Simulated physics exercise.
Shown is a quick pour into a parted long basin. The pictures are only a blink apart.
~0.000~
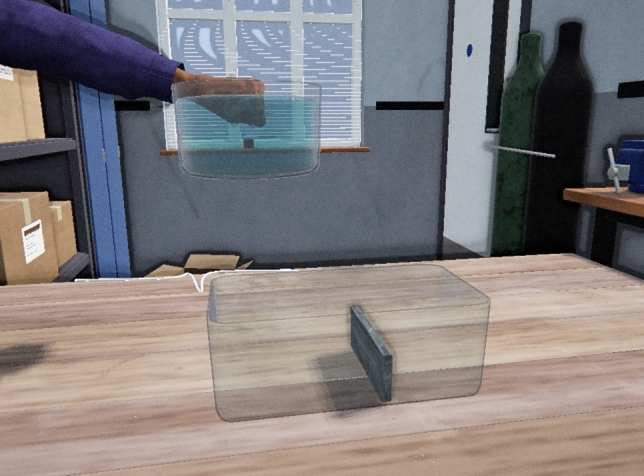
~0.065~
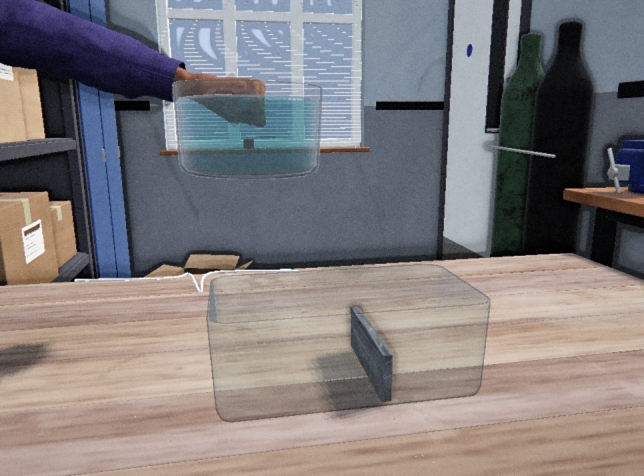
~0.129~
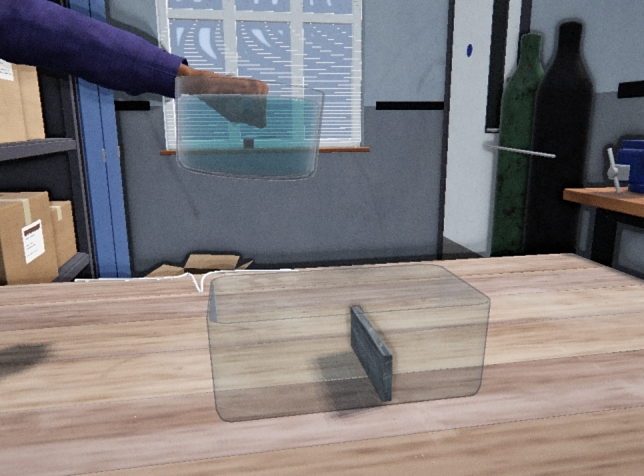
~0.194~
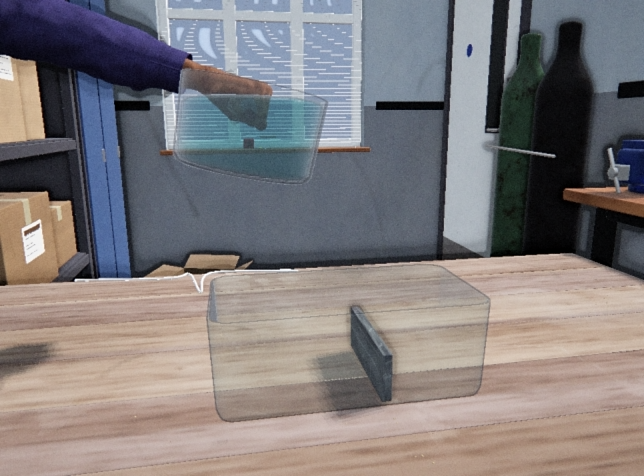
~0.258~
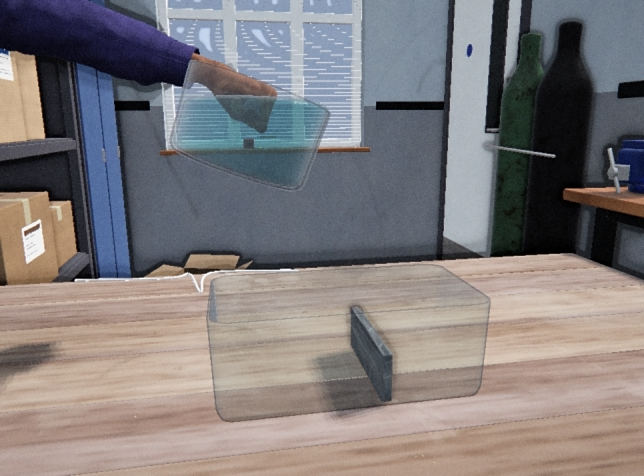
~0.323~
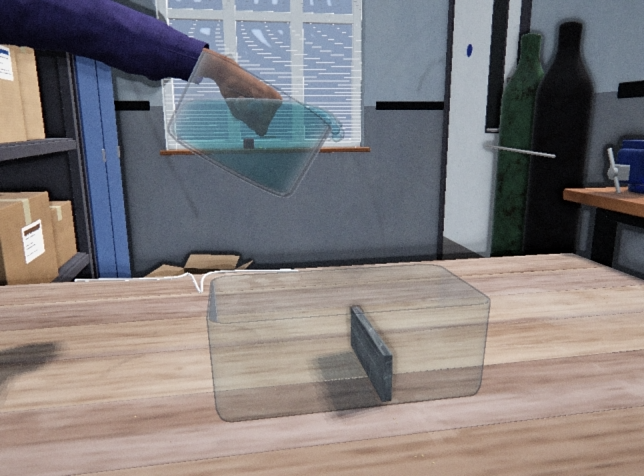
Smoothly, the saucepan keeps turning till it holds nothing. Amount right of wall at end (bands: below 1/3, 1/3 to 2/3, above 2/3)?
I'd put the amount right of the wall between the two marks of a third and two thirds.
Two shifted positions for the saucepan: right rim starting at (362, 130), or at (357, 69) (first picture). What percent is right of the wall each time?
It comes out at around 75 percent and then around 75 percent.
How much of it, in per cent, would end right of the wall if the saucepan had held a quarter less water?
Roughly 50 in a hundred.
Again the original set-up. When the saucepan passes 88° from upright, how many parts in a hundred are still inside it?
Remaining share, estimated: 35 %.
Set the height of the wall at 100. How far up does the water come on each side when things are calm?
The left side sits at 30 per cent and the right side at 70.
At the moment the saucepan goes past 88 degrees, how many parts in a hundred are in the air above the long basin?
Share in flight: Approx. 40 %.
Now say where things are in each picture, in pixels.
In the first frame, it leans 0°; its right rim is at (319, 89); the water meets the walls at (177, 101) and (316, 101); the long basin's rim runs from (210, 299) to (463, 283); the wall's top is at (369, 329).
In the second frame, it leans 1°; its right rim is at (320, 91); the water meets the walls at (179, 100) and (317, 102).
In the third frame, it leans 5°; its right rim is at (322, 96); the water meets the walls at (180, 99) and (318, 103).
In the fourth frame, it leans 12°; its right rim is at (325, 105); the water meets the walls at (182, 100) and (322, 104).
In the fifth frame, it leans 20°; its right rim is at (328, 116); the water meets the walls at (181, 103) and (324, 112); 1 per cent is over the edge.
In the sixth frame, it leans 30°; its right rim is at (329, 131); the water meets the walls at (178, 109) and (328, 122); 5 per cent is over the edge.
A moment on, the saucepan is tipped on its side and 35 per cent is still to pour, 1 is left of the wall and 22 right of it.
Next, the saucepan is tipped right over and 6 per cent is still to pour, 20 is left of the wall and 59 right of it.
Then the saucepan is tipped right over and 0 per cent is still to pour, 37 is left of the wall and 59 right of it.
Later the saucepan is tipped right over and 0 per cent is still to pour, 43 is left of the wall and 56 right of it.
Finally, 43 per cent lies left of the wall, 56 right of it and 2 outside.
